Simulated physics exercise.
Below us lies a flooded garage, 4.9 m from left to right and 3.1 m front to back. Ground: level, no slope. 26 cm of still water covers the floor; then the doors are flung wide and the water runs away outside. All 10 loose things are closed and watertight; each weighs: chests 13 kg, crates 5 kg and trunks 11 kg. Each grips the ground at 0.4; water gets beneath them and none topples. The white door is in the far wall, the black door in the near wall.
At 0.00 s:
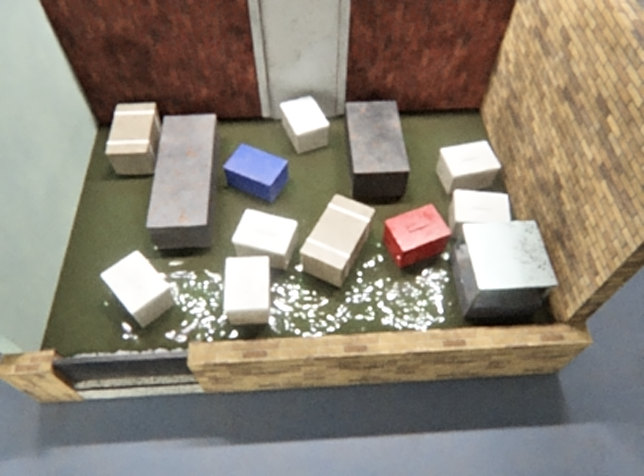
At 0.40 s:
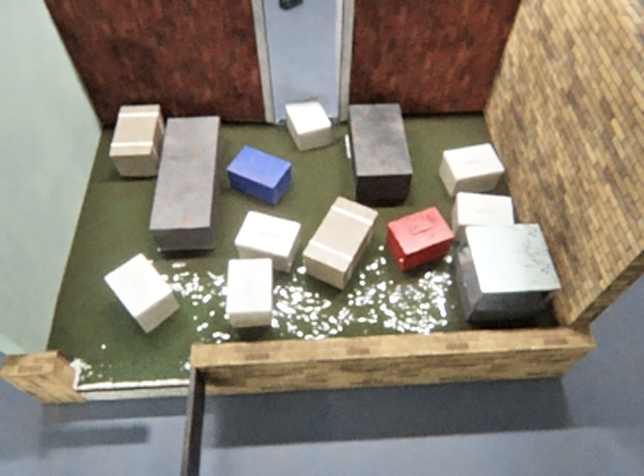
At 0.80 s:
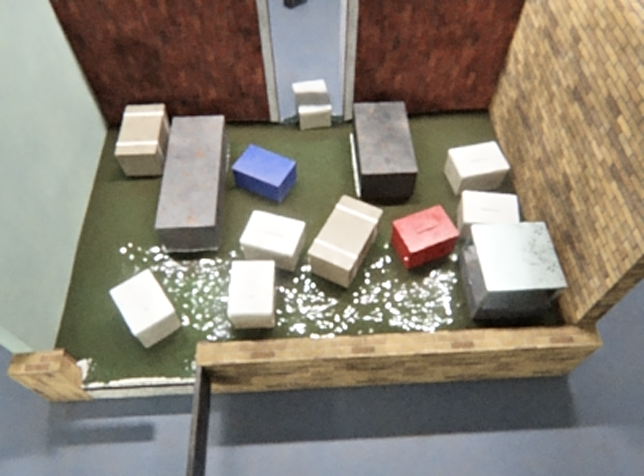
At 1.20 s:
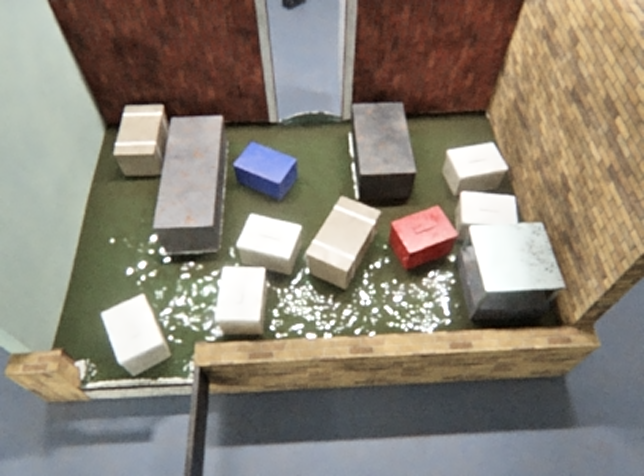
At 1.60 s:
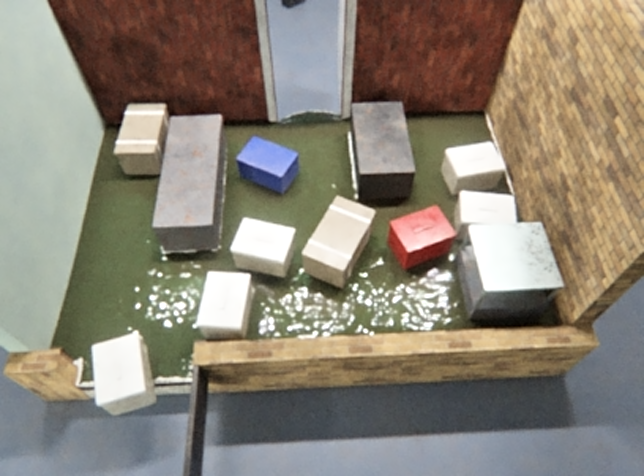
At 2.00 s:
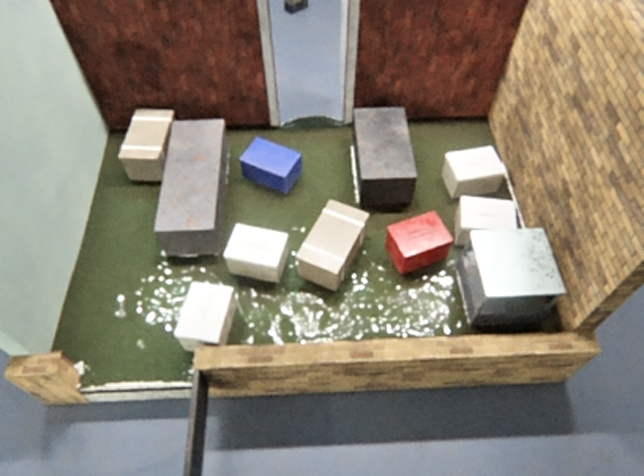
In the video, doors in the far and near walls of a flooded garage open, and a white crate leaves through the far doorway. Another then passes out through the near-left gap as other floating crates drift slightly.
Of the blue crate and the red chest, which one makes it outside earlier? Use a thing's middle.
The blue one makes it out earlier.
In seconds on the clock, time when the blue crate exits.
It should be at around 6.5 seconds.
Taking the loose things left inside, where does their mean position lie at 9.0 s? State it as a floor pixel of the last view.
Around (286, 250).
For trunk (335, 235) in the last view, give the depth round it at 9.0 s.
12 cm.
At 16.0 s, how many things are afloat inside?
At that point I count 4.
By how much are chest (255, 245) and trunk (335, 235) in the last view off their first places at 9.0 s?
Taking them in order, the first is washed out and the second is 150 cm.
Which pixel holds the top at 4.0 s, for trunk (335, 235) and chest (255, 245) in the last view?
Somewhere about (286, 234) and (208, 274).
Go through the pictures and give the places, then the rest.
The blue crate at (256, 164) floats; the red chest at (418, 227) floats; about 3410 L in view; 0 of 10 have shifted, in the first frame.
The blue crate at (259, 167), afloat; the red chest at (421, 230) floats; about 3340 L in view; 1 of 10 have shifted, in the second frame.
The blue crate at (264, 165) floats; the red chest at (426, 228), afloat; about 3230 L in view; 2 of 10 have shifted, in the third frame.
The blue crate at (265, 162), afloat, 8 cm from its start; the red chest at (424, 229), afloat; about 3120 L in view; 4 of 10 have shifted, in the fourth frame.
The blue crate at (267, 156) floats, 18 cm from its start; the red chest at (423, 228) floats; 22 cm deep round most things; 5 of 10 have shifted, in the fifth frame.
The blue crate at (270, 157), afloat, 25 cm from its start; the red chest at (420, 233), afloat, 5 cm from its start; about 2890 L in view; 7 of 10 have shifted, in the sixth frame.
After 4.0 s the blue crate is near (272, 138), 0.6 m from its start, afloat; the red chest is near (371, 239), 0.5 m from its start, afloat; 3 of 10 are out; 7 afloat.
After 9.0 s the blue crate has gone out (at 6.5 s); the red chest is near (277, 229), 1.5 m from its start, afloat; 5 of 10 are out; 5 afloat.
After 16.0 s the blue crate has gone out (at 6.5 s); the red chest is near (238, 216), 2.0 m from its start, afloat; 6 of 10 are out; 4 afloat.
After 20.0 s the blue crate has gone out (at 6.5 s); the red chest is near (238, 215), 2.0 m from its start, afloat; 6 of 10 are out; 3 afloat.
